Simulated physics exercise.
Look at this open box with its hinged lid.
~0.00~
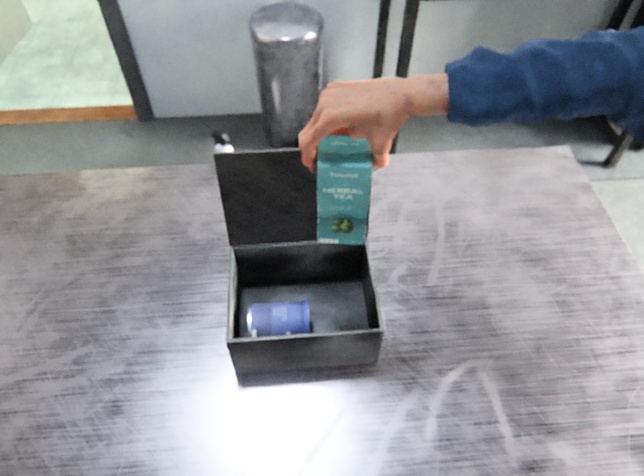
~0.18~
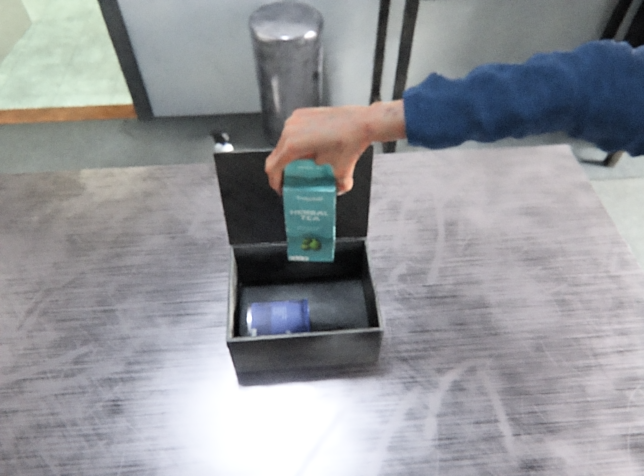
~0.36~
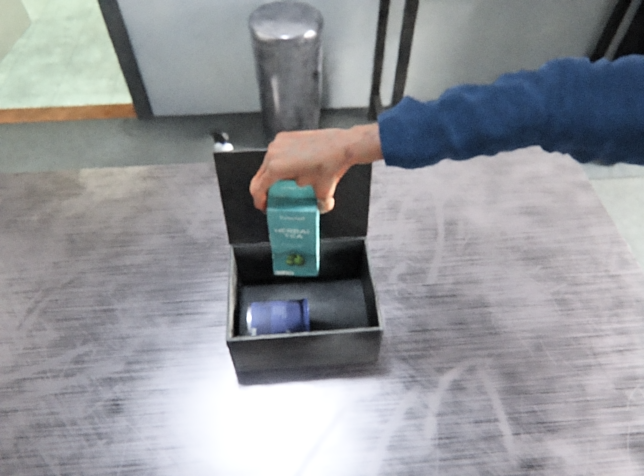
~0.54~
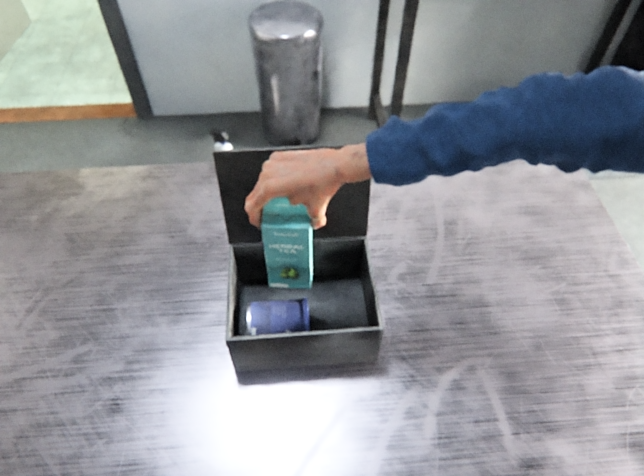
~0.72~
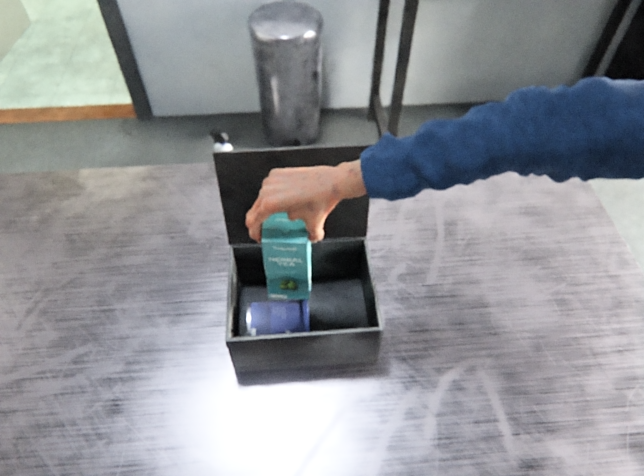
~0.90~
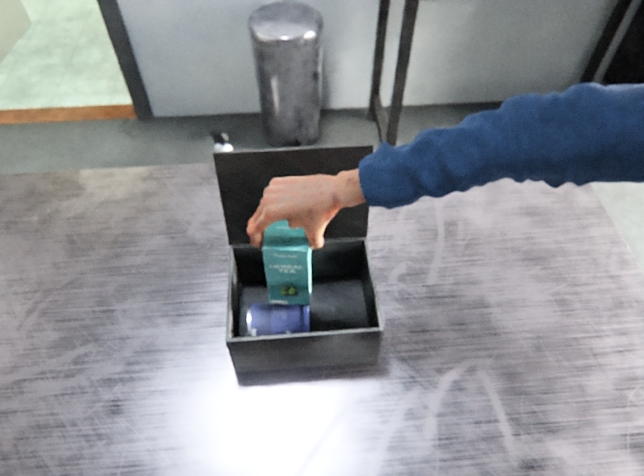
On a scratched grey tabletop, a hand in a blue sleeve moves a turquoise herbal tea carton leftward and lowers it into an open dark box with a hinged lid, still gripping it beside a blue tin lying inside.
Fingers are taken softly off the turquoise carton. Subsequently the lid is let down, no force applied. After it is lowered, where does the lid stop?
Seems the lid is blocked.
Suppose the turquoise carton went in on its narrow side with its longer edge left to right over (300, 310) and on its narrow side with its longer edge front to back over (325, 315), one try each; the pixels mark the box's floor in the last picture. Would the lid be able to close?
On the first try the lid comes fully down; on the second it comes fully down.
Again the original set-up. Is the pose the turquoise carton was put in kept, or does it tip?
As it turns out, the turquoise carton changes its angle.
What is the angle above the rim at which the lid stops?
The answer is about 80 degrees.
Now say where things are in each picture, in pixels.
In the first picture, coming down; turquoise carton (343, 193); blue tin (280, 326).
In the second picture, coming down; turquoise carton (311, 213); blue tin (280, 325).
In the third picture, coming down; turquoise carton (295, 230); blue tin (280, 325).
In the fourth picture, coming down; turquoise carton (290, 245); blue tin (279, 324).
In the fifth picture, coming down; turquoise carton (288, 257); blue tin (279, 325).
In the sixth picture, put in, still held; turquoise carton (289, 264); blue tin (280, 325).
By 1.20 s, turquoise carton tilted by 34° near (290, 261).
By 2.30 s, lid 81° above the rim; turquoise carton tilted by 34° near (289, 260).
By 3.80 s, lid 80° above the rim; turquoise carton tilted by 33° near (289, 260).
By 5.60 s, lid 80° above the rim; turquoise carton tilted by 34° near (289, 260).
When it is over (6.5 s), lid 80° above the rim; moved from the start, turquoise carton; blue tin as before. End places, in pixels of the last picture, turquoise carton near (289, 260).
